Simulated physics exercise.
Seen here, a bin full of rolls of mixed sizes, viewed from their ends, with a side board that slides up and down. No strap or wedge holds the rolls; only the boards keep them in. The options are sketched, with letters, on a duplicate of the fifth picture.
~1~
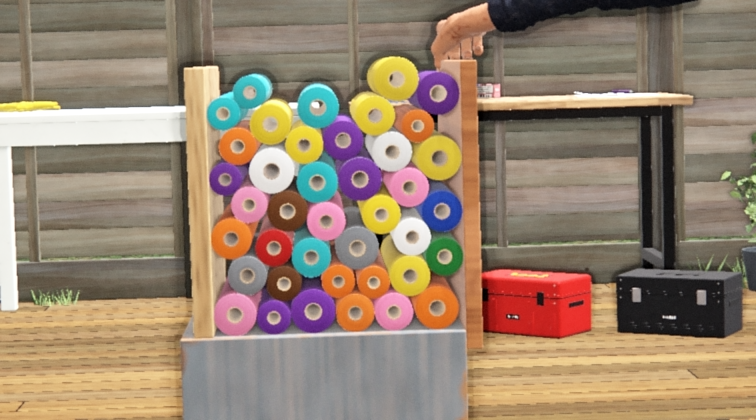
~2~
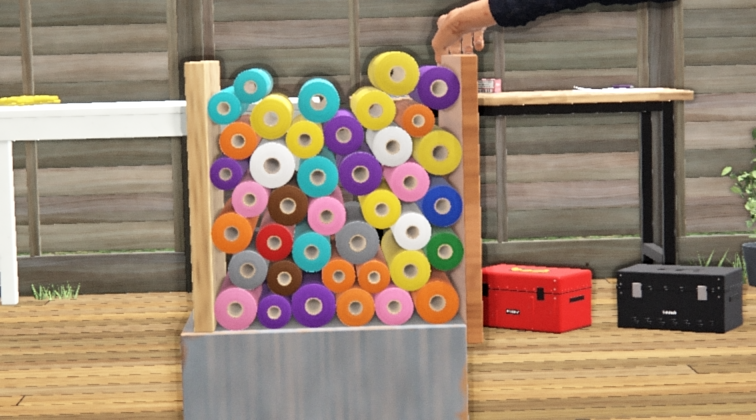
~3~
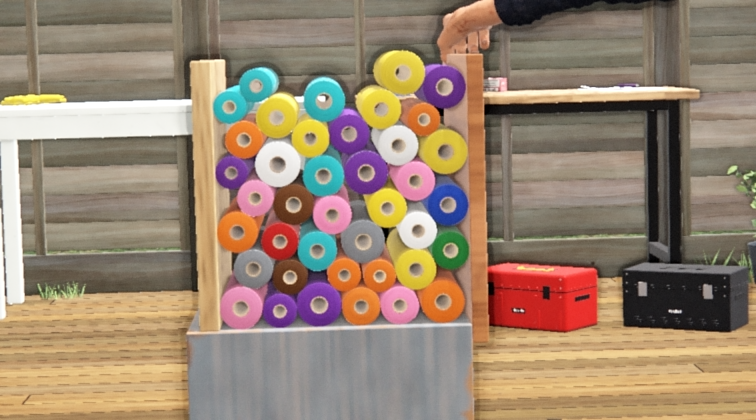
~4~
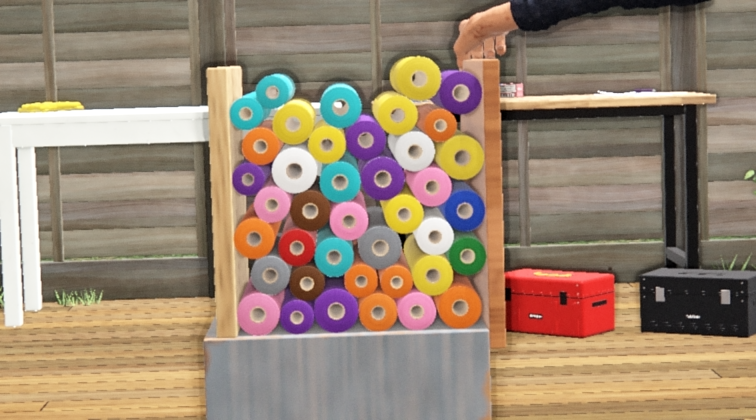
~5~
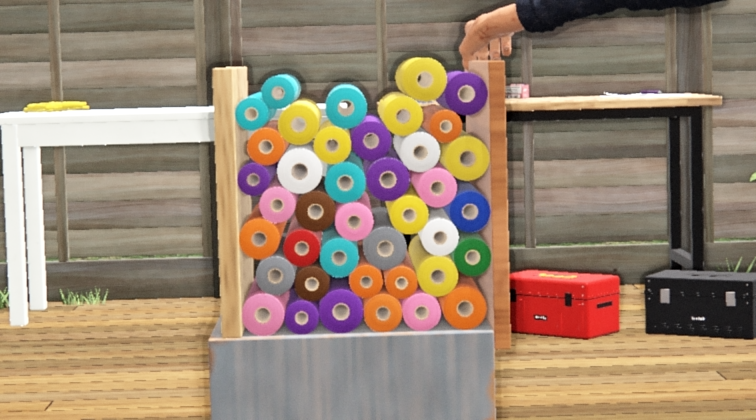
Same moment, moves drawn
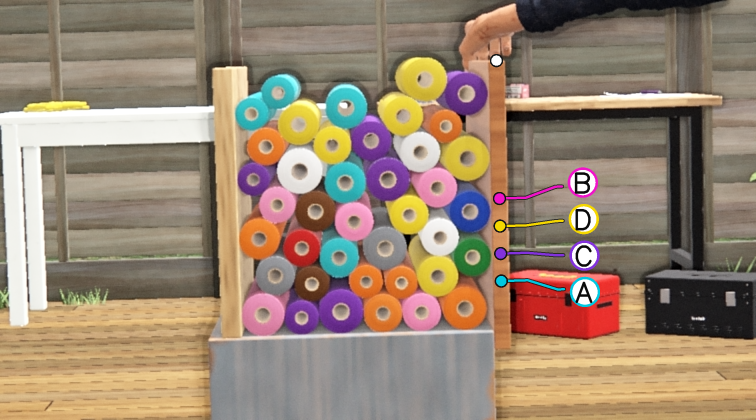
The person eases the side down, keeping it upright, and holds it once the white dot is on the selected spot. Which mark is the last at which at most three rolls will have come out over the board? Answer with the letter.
Lower it to B and no more.
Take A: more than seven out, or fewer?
It loses more than seven.
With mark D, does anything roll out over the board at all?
Yes.
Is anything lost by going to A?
Yes, at A.
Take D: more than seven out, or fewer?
Fewer than seven.
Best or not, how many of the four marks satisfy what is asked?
One of them.
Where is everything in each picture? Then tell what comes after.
In the first picture, a purple roll (343, 141); a turquoise roll (317, 107); side board (458, 193).
In the second picture, side board (458, 188); a pink roll (235, 309).
In the third picture, an orange roll (443, 302); an orange roll (345, 275).
In the fourth picture, an orange roll (254, 239); a yellow roll (404, 214).
In the fifth picture, a purple roll (254, 179); a purple roll (371, 141); a turquoise roll (346, 108).
On the marked copy, A at (501, 281); B at (500, 199); C at (501, 254); D at (500, 226); the white dot at (497, 60).
With B. Early on, top of the board (489, 123).
Further on, top of the board (490, 193).
At the end, top of the board (490, 198), two out over the board.
As for the rest, A more than three out over the board; C more than three out over the board; D four out over the board.
